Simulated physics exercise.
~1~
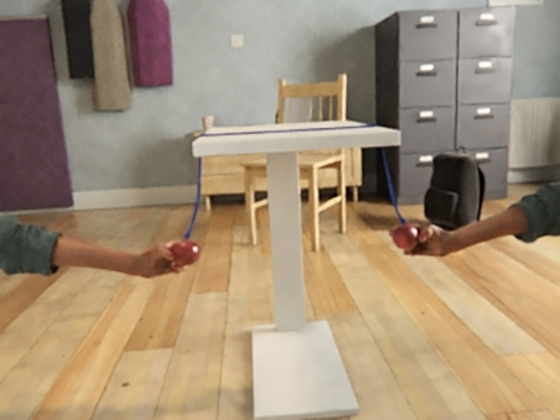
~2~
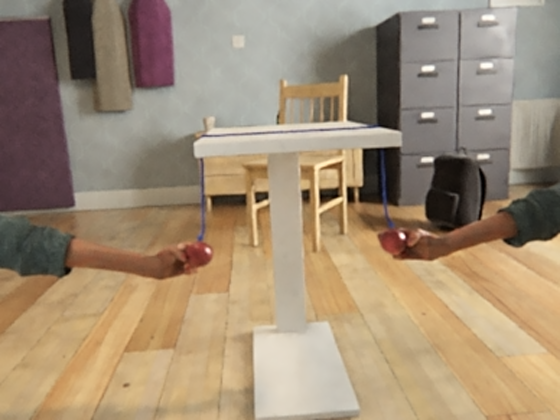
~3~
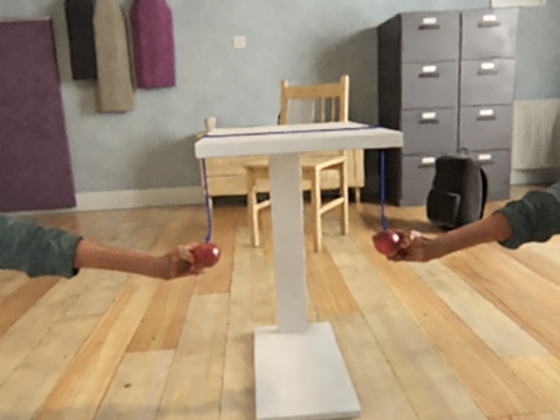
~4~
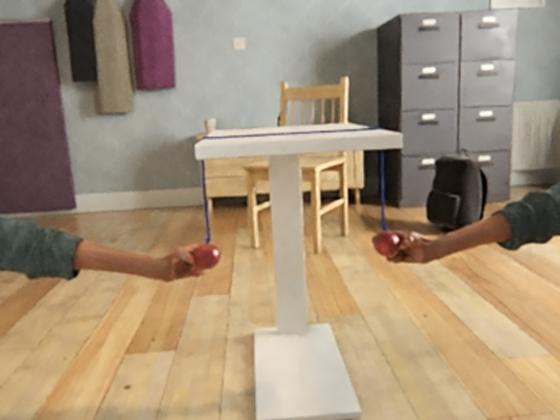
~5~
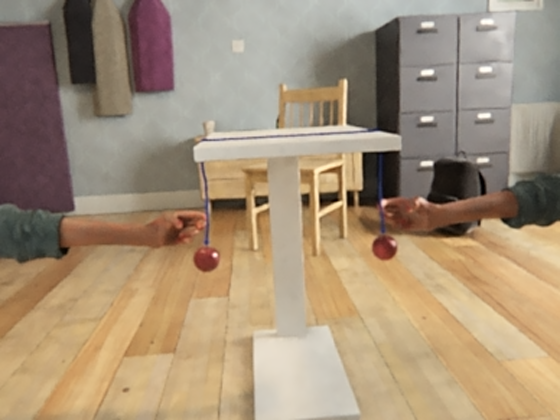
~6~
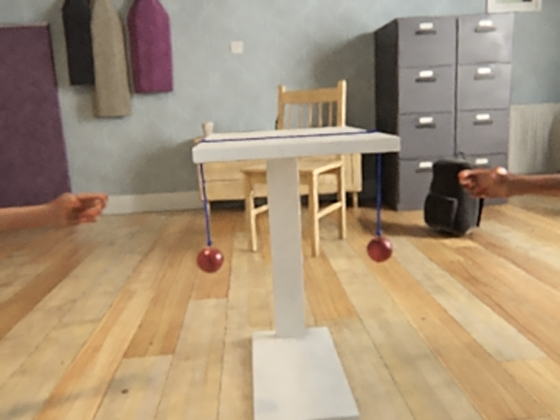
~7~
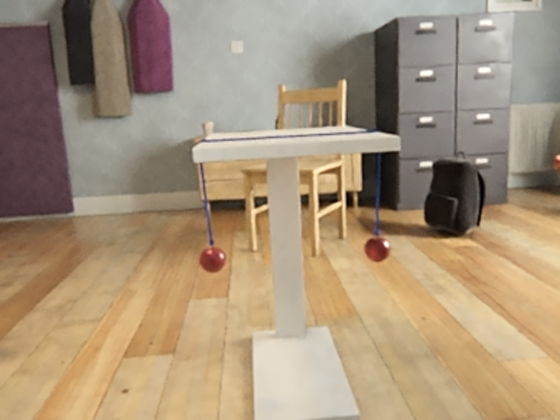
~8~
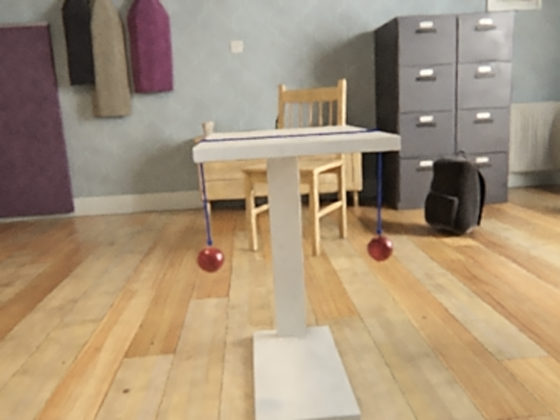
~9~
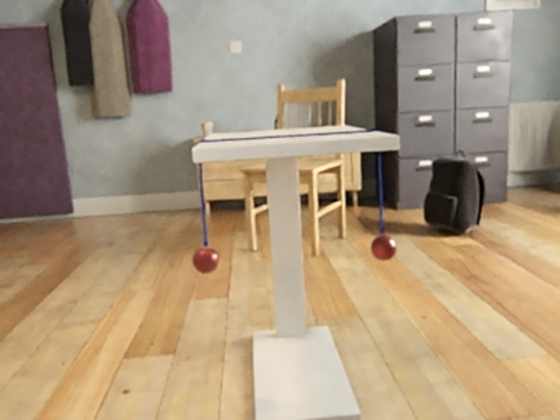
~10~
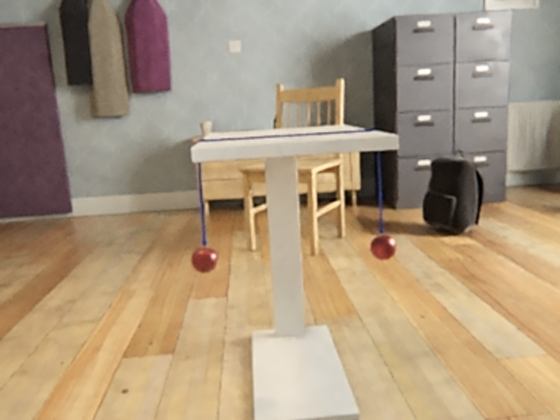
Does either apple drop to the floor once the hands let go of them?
No, neither apple drops. Both stay hanging from the shoelace, one on each side of the table.
